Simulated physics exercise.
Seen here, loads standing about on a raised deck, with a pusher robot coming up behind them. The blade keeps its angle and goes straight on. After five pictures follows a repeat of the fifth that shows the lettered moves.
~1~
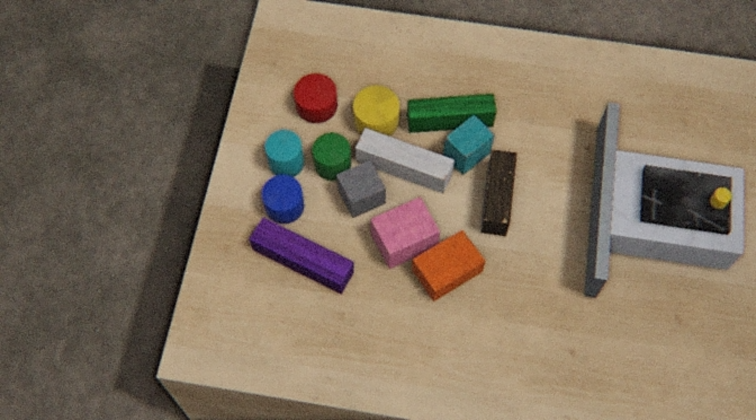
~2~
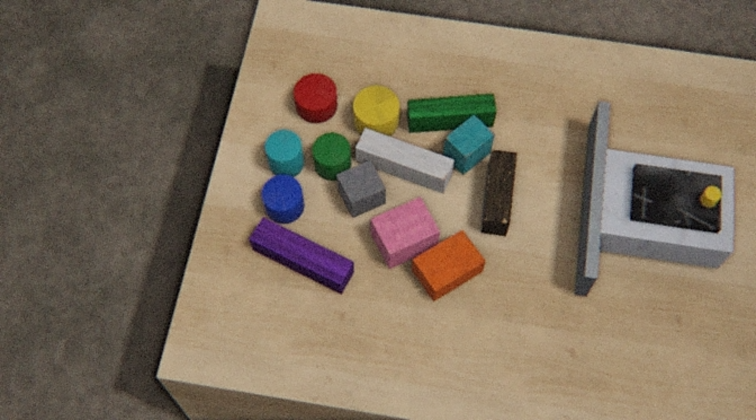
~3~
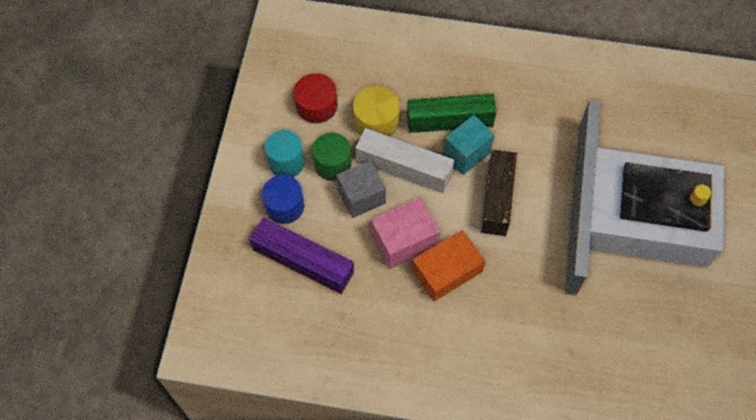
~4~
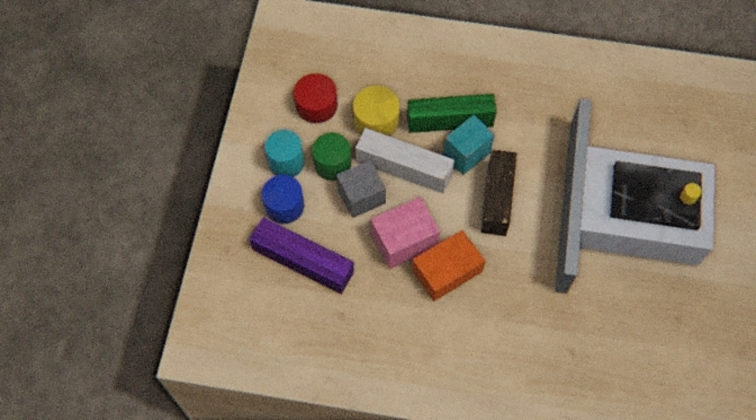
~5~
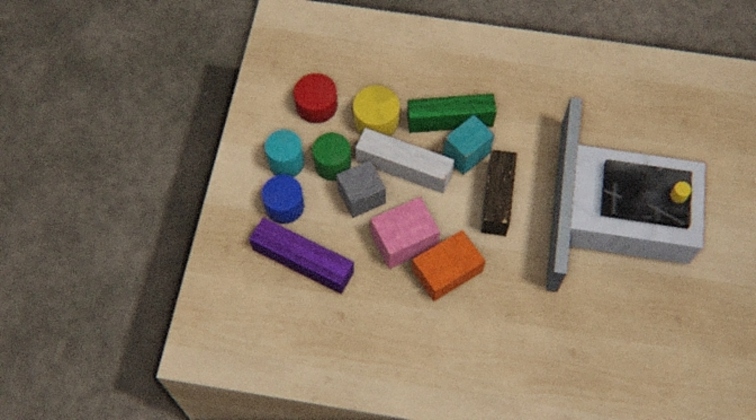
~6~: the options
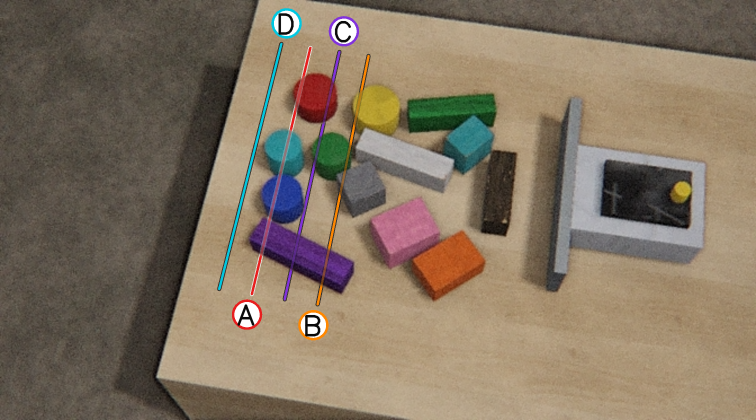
Grey pusher robot with a flat front plate creeping left across a wooden deck towards a motionless cluster of colourful blocks.
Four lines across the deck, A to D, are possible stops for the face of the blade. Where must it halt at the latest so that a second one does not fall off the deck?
As far as mark B.
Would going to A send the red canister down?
Yes.
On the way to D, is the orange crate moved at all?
Yes.
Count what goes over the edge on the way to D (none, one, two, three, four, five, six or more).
Six or more.
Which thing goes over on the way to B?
The red canister.
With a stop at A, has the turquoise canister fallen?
By then, yes.
On the copy, A at (283, 163); B at (345, 172); C at (314, 168); D at (252, 159).
On B. First, robot (558, 180); green stick (443, 112); orange crate (430, 265).
Then, robot (477, 168); red canister (268, 83); turquoise canister (273, 159).
Finally, robot (418, 159); red canister over the edge; turquoise canister (232, 147); one fallen.
By contrast, A drops five; C drops three; D drops eight.
